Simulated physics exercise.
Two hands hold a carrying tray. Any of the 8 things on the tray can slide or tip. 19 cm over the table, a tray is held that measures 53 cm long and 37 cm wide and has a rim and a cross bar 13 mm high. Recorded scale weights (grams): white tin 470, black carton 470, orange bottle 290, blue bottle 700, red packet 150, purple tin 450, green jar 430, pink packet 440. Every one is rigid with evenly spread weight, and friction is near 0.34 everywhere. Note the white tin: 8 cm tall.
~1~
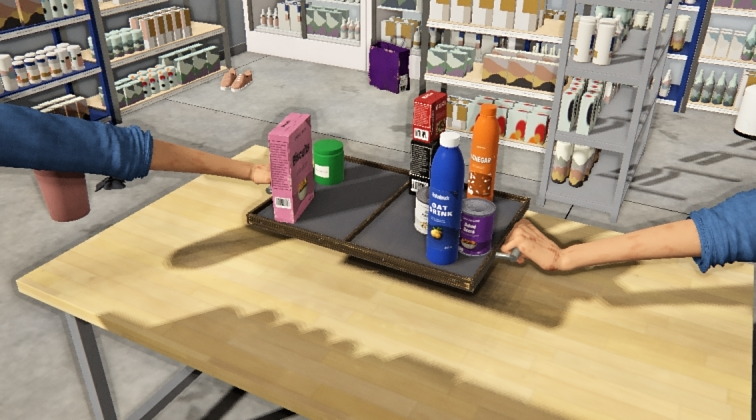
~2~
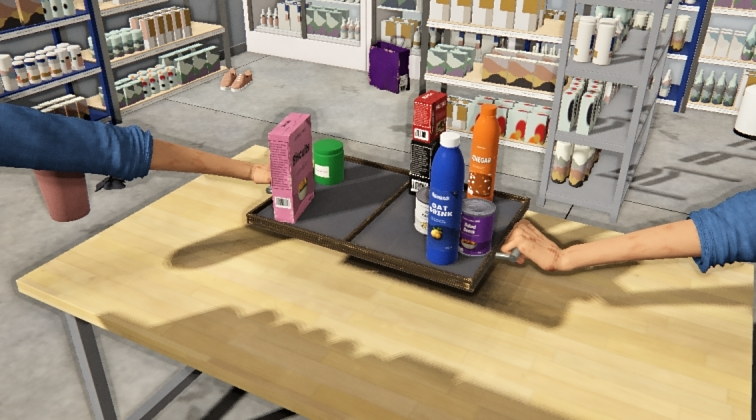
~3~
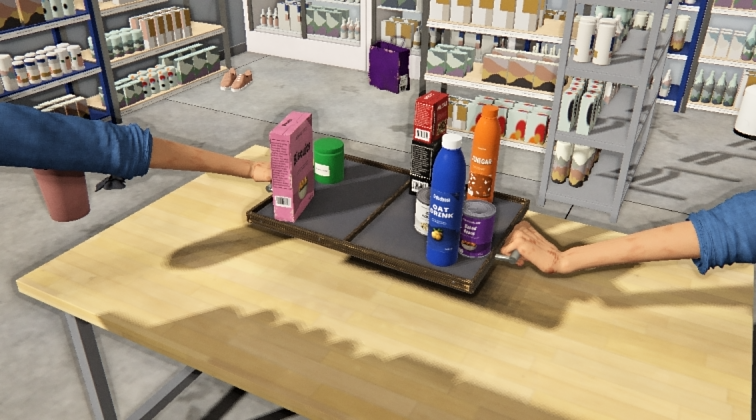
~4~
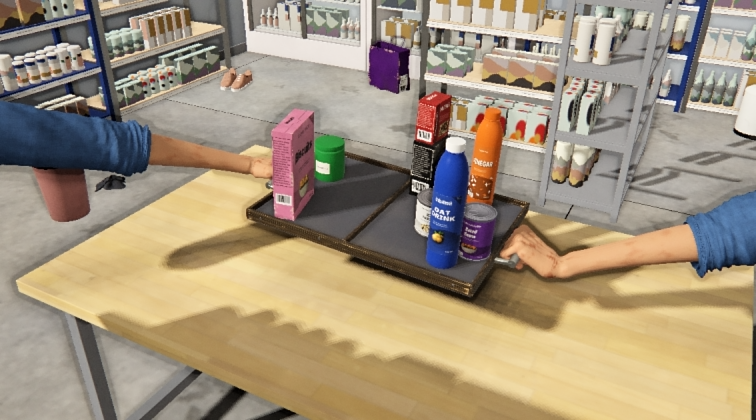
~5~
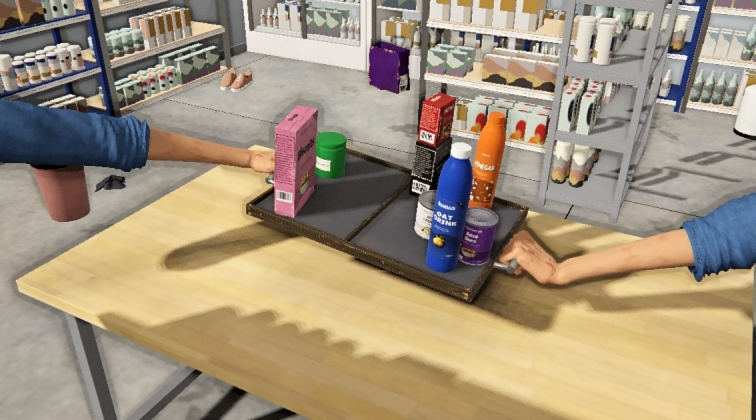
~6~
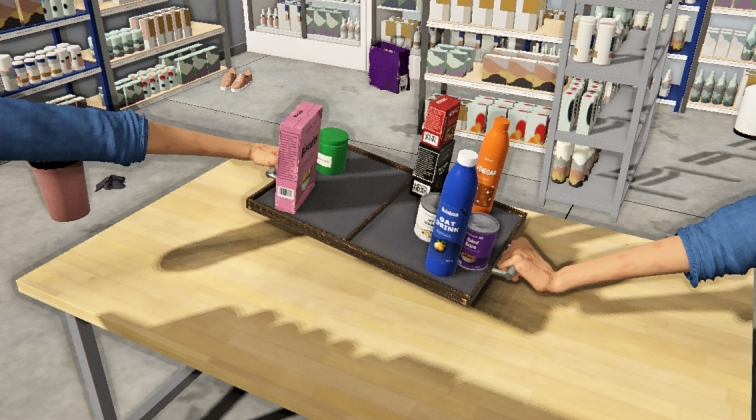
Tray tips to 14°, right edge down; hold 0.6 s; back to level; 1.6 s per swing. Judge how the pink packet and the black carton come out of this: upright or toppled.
The pink packet comes out toppled, the black carton comes out upright.
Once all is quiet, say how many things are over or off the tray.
1 of them.
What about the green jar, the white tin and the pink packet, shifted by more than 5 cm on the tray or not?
First, the green jar stays in its position; second, the white tin stays in its position; third, the pink packet is moved away.
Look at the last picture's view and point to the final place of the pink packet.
Around pixel (373, 207).
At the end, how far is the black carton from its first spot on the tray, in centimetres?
Displacement: Approx. 0 cm.
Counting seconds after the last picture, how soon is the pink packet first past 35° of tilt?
Roughly at the 1.0 s mark.
Then, 0.80 s after the last picture, tray tilted 14°, right edge down; pink packet tipped 8° from how it sat near (310, 153).
Then, 1.10 s after the last picture, tray tilted 14°, right edge down; pink packet on its side near (357, 201).
Then, 1.20 s after the last picture, tray tilted 14°, right edge down; pink packet on its side near (370, 203).
Then, 2.20 s after the last picture, tray tilted 5°, right edge down; pink packet on its side near (375, 207); white tin slid 2 cm.
At rest, tipped over on the tray, pink packet; the other 7 in place, give or take 5 cm. In the last view, pink packet near (373, 207), black carton near (428, 164).
